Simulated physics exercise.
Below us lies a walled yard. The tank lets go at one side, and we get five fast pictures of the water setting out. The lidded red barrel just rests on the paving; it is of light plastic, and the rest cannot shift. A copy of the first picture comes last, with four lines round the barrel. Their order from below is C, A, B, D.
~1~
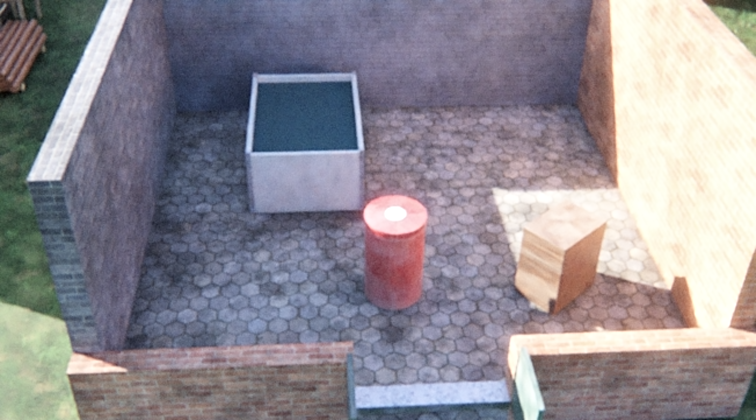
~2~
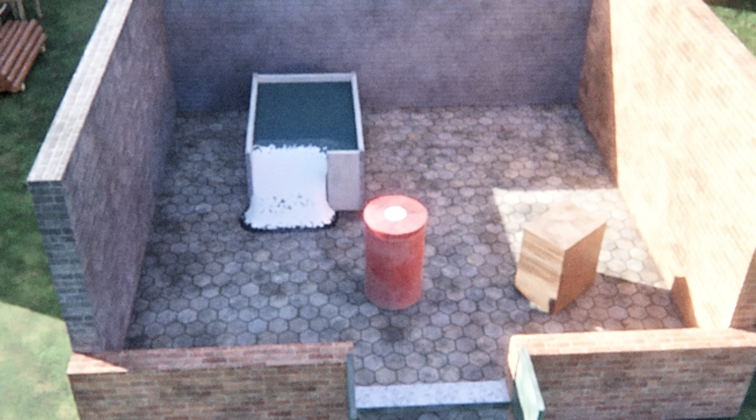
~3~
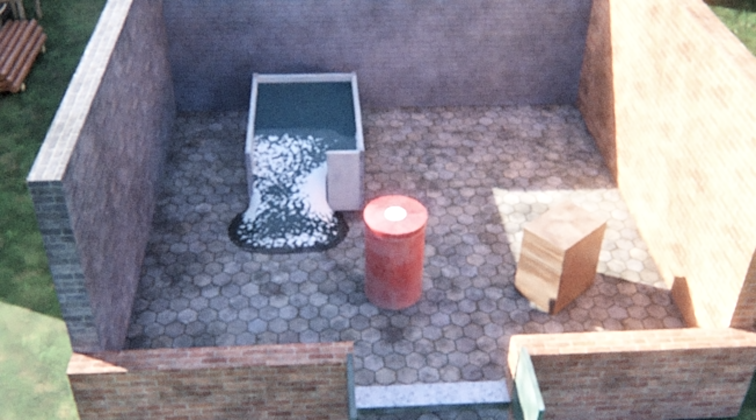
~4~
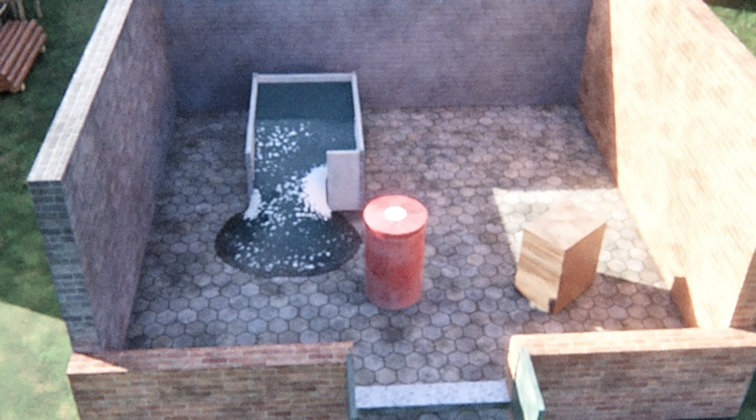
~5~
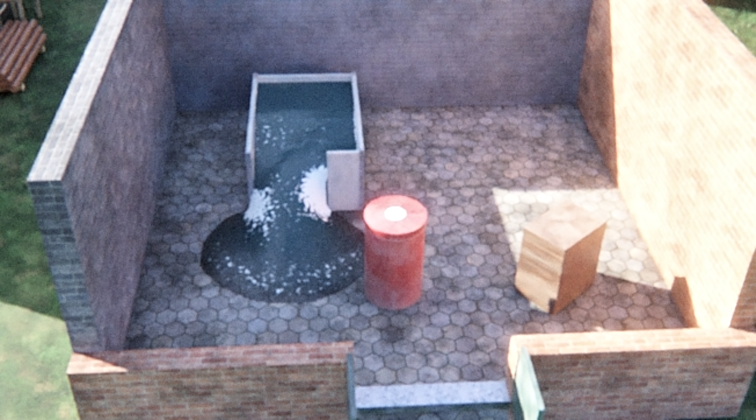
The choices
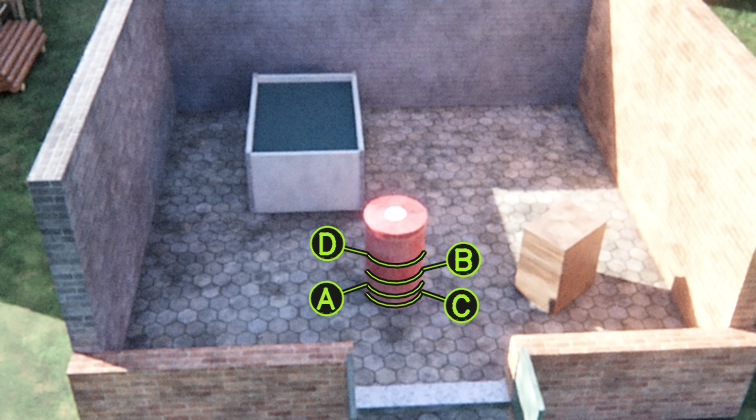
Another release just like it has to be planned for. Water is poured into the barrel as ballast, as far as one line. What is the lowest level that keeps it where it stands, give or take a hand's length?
Level A just does it.
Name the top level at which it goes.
C it is.
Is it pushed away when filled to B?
No, that is safe.
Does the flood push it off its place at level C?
Yes, that goes wrong.
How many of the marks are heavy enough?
Three of them.
In lime, A at (396, 296); B at (396, 283); C at (396, 305); D at (397, 265); from the bottom up C, A, B, D.
With A, it does not move.
With B, it does not move.
With C, it is pushed about its own width away.
With D, it does not move.
